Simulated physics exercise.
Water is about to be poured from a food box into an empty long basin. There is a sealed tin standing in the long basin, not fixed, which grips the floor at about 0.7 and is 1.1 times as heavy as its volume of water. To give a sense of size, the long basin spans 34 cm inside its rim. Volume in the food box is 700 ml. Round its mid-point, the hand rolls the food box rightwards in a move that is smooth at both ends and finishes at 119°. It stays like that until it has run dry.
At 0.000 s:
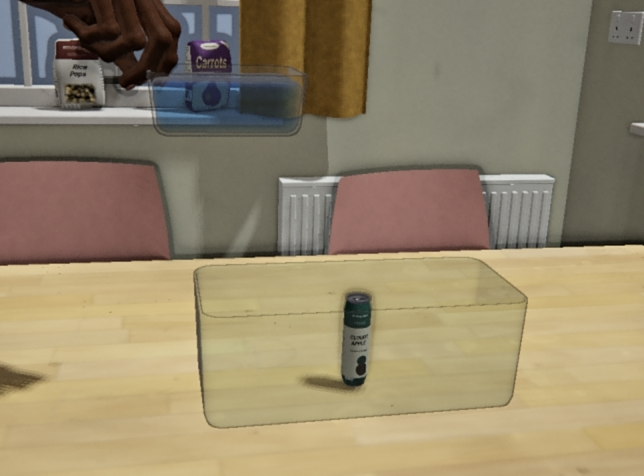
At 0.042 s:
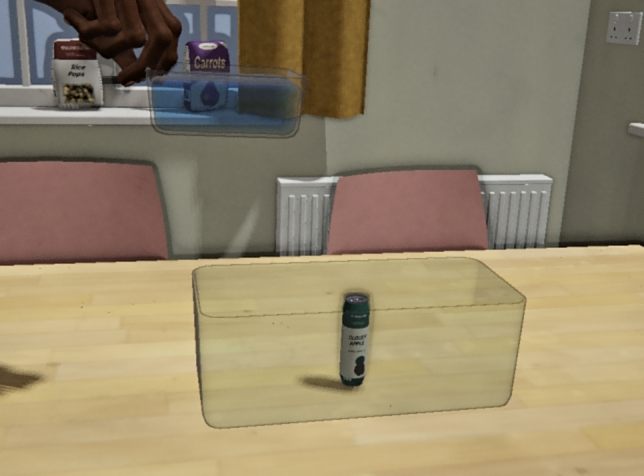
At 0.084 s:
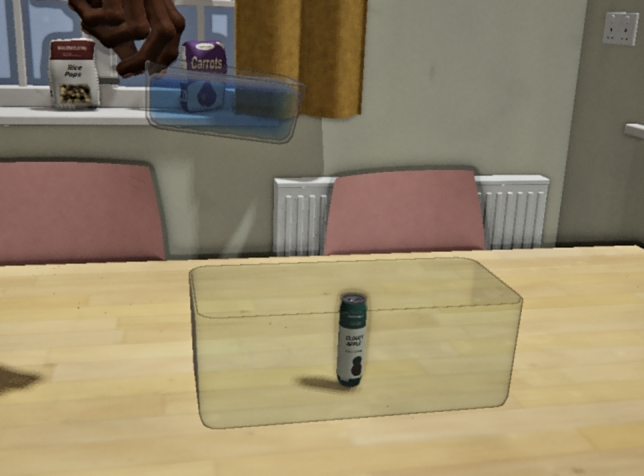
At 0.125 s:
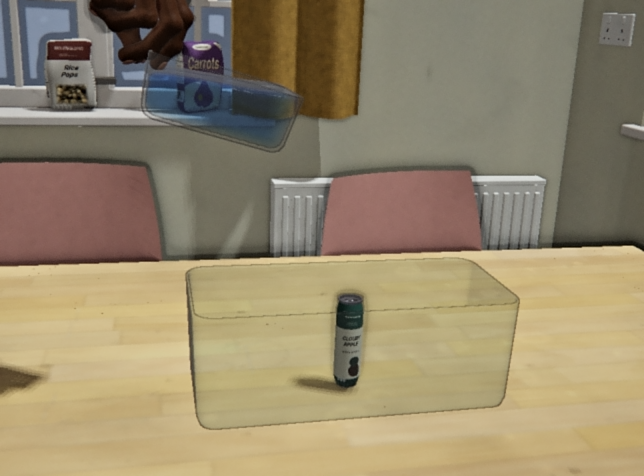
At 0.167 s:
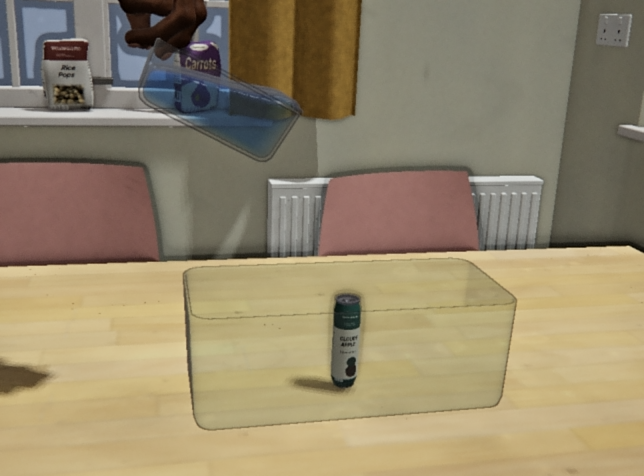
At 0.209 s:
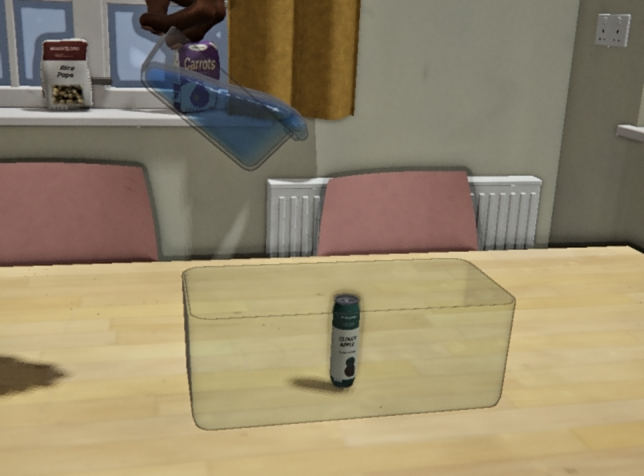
A brown hand tilts a clear box of blue water rightward above a table.
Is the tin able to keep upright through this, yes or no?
No, it topples.
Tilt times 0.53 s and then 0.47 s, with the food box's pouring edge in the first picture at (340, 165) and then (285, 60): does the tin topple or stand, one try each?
The tin stays vertical the first time and overturns the second time.
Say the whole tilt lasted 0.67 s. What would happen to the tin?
Then the tin does not tip.
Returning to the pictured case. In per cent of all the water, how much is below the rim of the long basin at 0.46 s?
Near 40 in a hundred.
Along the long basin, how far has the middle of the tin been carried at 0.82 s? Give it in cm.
5 cm, roughly.
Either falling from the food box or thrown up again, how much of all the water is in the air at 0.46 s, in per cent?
Estimate: About 54 % of all of it.
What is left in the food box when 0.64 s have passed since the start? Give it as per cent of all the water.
I'd estimate some 0 per cent.
After 0.46 s the tilt is 113° and 6 per cent is still to pour; the tin stands where it began.
After 0.64 s the tilt is 119° and 0 per cent is still to pour; the tin leans 5°.
After 0.82 s the tilt is 119° and 0 per cent is still to pour; the tin leans 32°.
After 1.03 s the tilt is 119° and 0 per cent is still to pour; the tin lies on its side.
In the end the tin lies on its side.
